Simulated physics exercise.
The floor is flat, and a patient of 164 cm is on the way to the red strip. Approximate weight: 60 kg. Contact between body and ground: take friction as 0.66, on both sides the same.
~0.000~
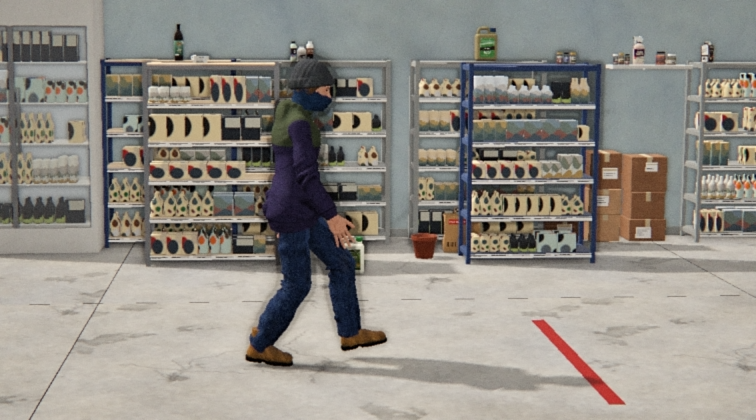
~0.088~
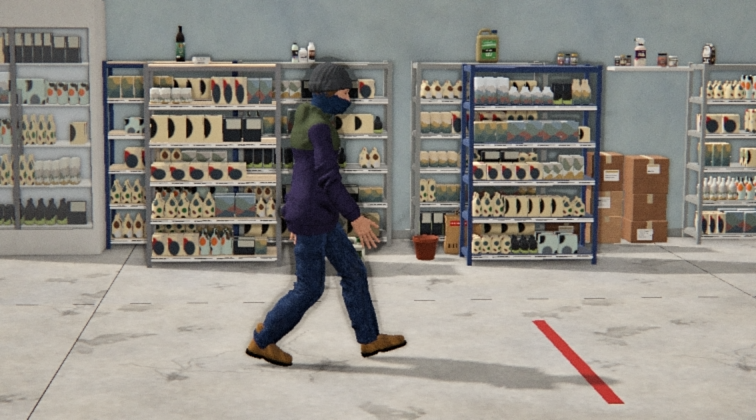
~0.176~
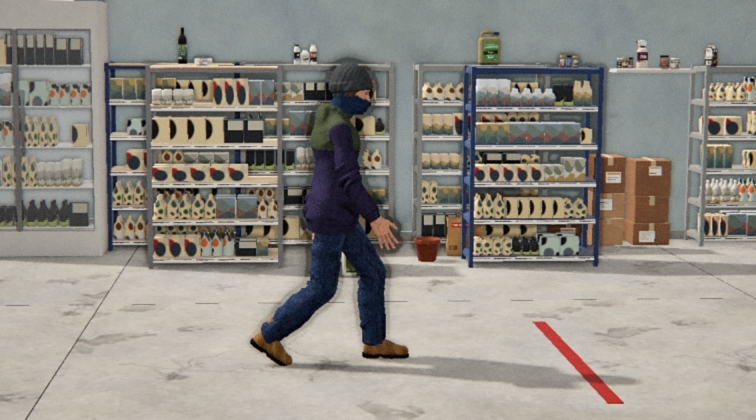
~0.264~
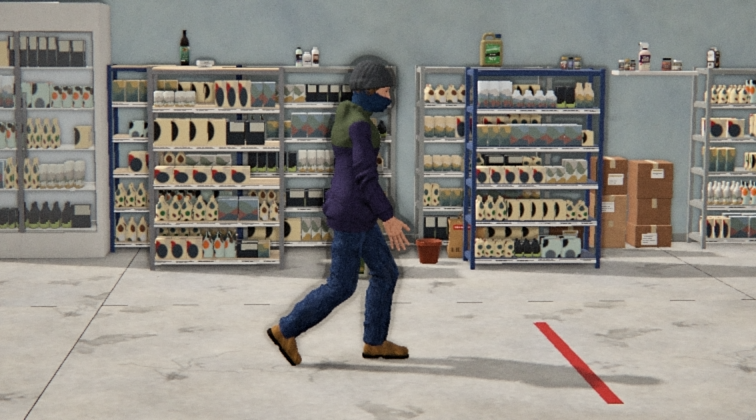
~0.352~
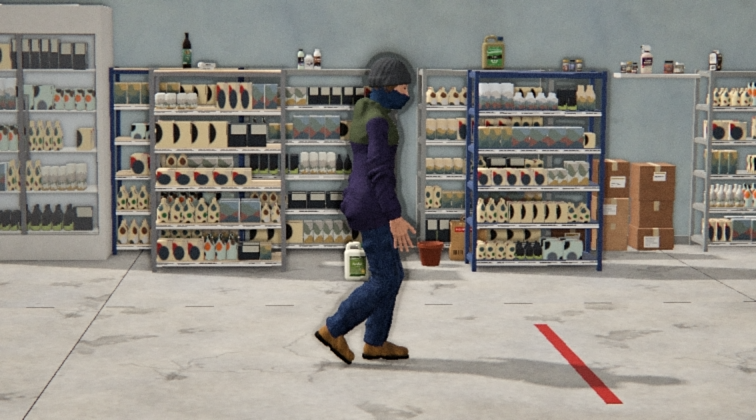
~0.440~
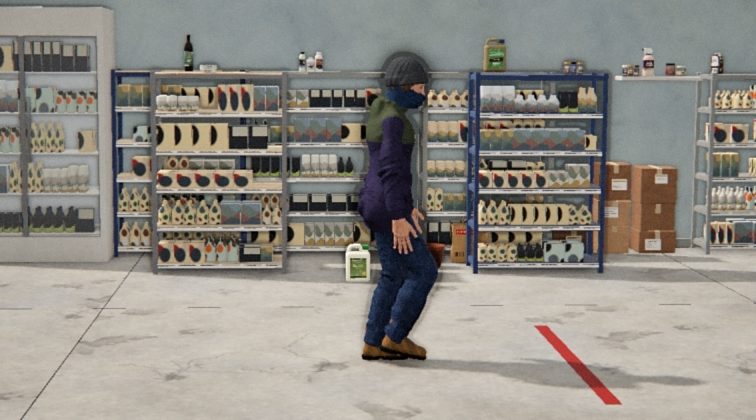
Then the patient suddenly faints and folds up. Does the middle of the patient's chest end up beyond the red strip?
It comes up shy of the line.
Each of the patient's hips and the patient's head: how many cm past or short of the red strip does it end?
Measured at the end, the patient's hips is 90 cm short and the patient's head is 40 cm short.
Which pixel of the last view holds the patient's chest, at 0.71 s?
Look around (439, 199) and it's there.
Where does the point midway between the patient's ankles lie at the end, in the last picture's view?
Near pixel (473, 348).
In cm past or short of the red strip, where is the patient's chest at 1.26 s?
About 65 cm short of it.
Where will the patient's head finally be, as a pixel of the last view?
It comes to rest near pixel (514, 363).
After 0.71 s the patient's chest is 74 cm short of the red strip, near (439, 199) in the last picture's view; the patient's hips 75 cm short of the red strip.
After 0.96 s the patient's chest is 59 cm short of the red strip, near (468, 275) in the last picture's view.
After 1.26 s the patient's chest is 63 cm short of the red strip, near (467, 347) in the last picture's view.
Final state at 2.5 s, patient's hips stop short of the red strip; patient's head stops short of the red strip; patient's chest stops short of the red strip.
